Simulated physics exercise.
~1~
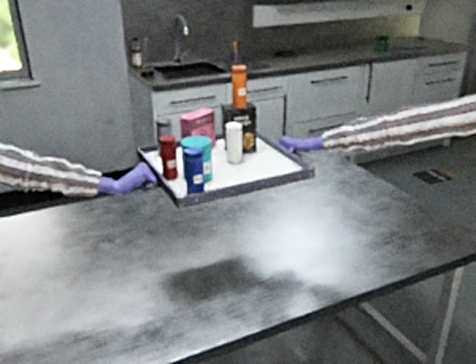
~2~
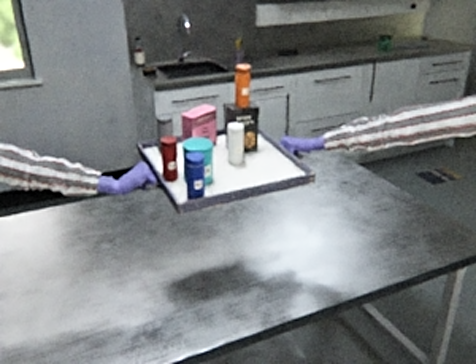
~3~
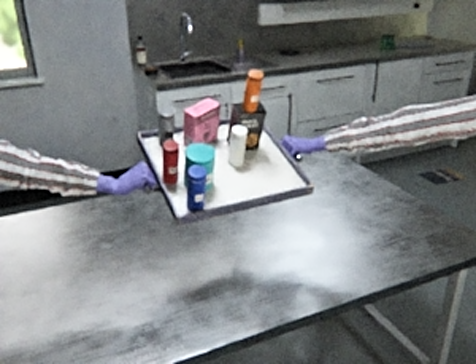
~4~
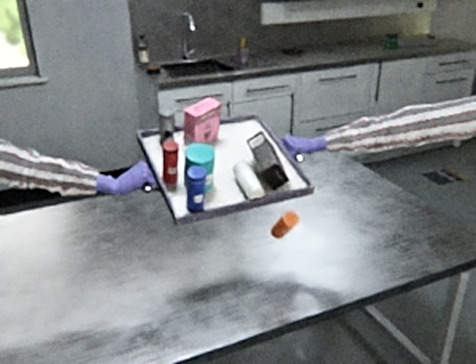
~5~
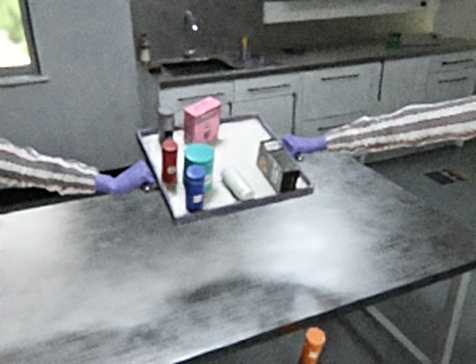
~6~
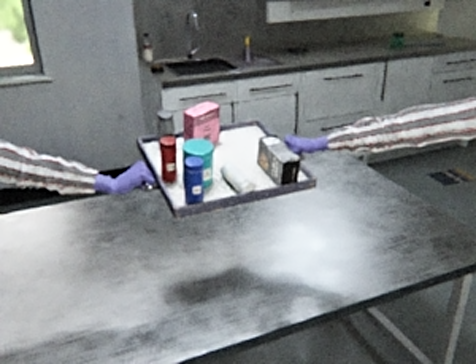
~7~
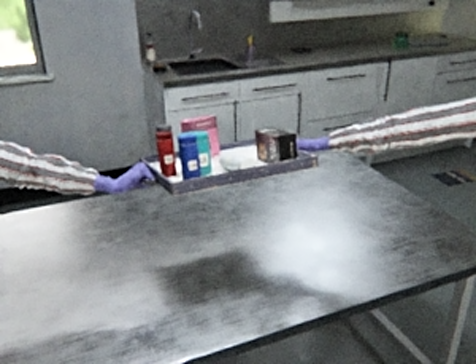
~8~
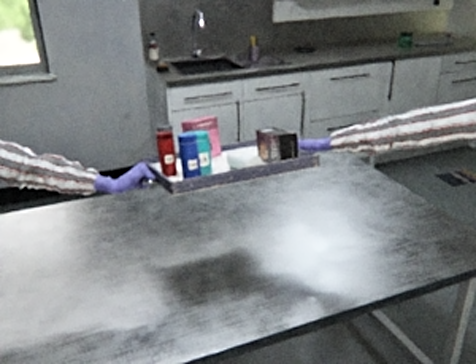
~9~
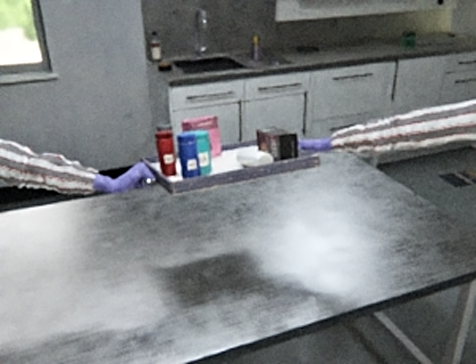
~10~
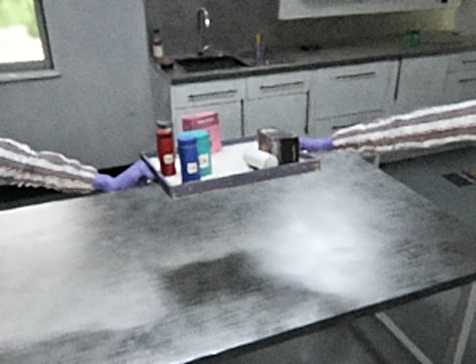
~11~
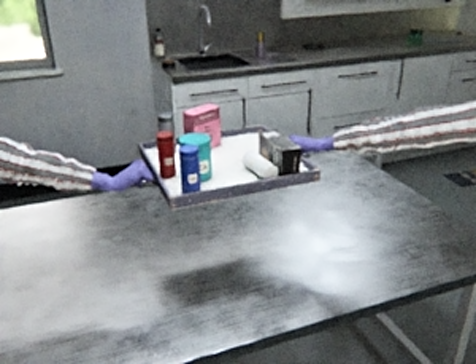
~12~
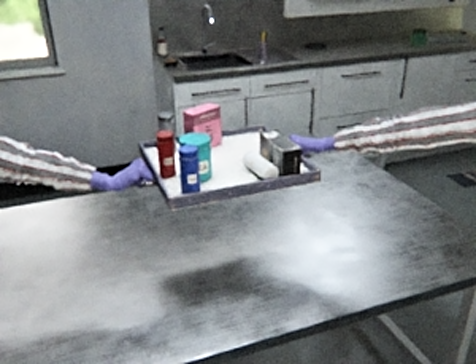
In a kitchen, gloved hands tilting a tray of containers, orange shaker falling off, white shaker and black packet toppling and staying aboard.
